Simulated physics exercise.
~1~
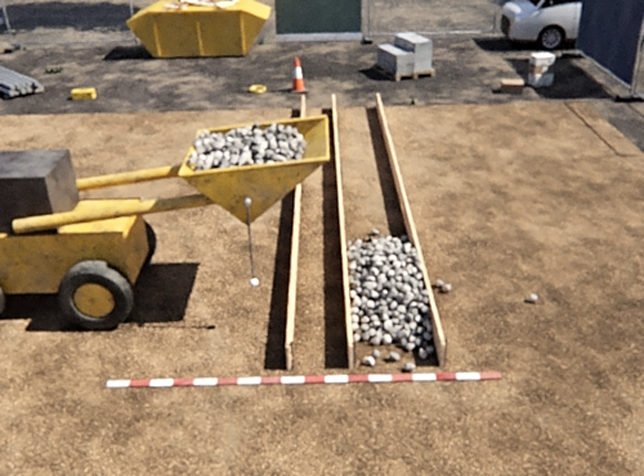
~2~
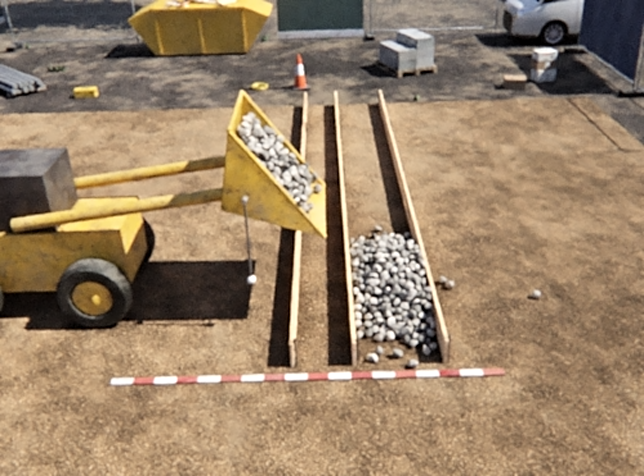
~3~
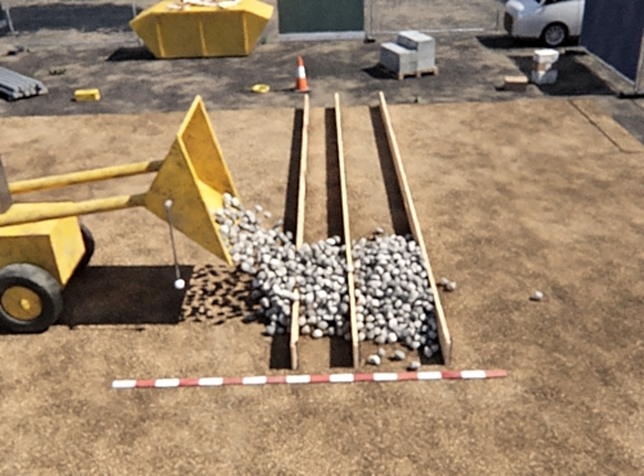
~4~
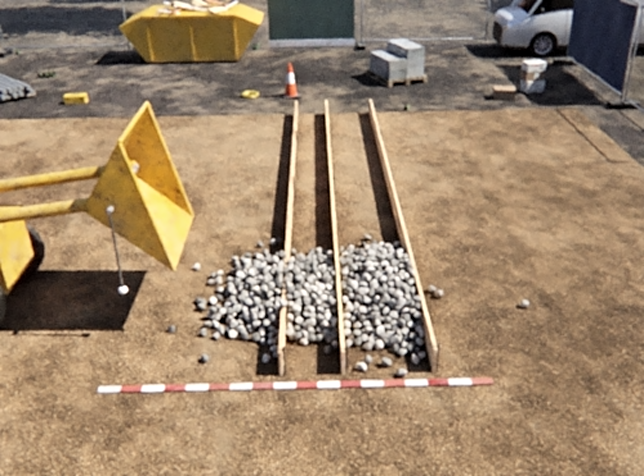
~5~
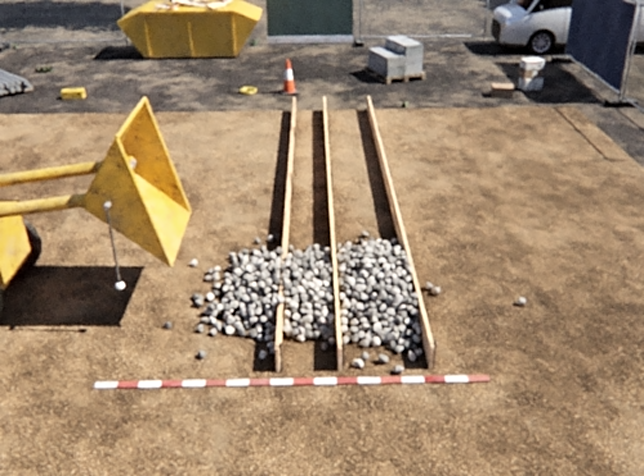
To begin with, a yellow loader on the left holds a raised bucket full of grey stones beside three long boards, with an earlier heap already lying between the middle and right boards. The bucket tips forward toward the boards, its load still mostly inside. As the machine backs away to the left, the bucket tilts further and the stones pour out, spilling across the ground and into the nearer bay. The loader draws back further with its bucket emptied. Finally, it stands still, and the new stones lie partly outside the left board and partly in the nearer bay, beside the old heap.
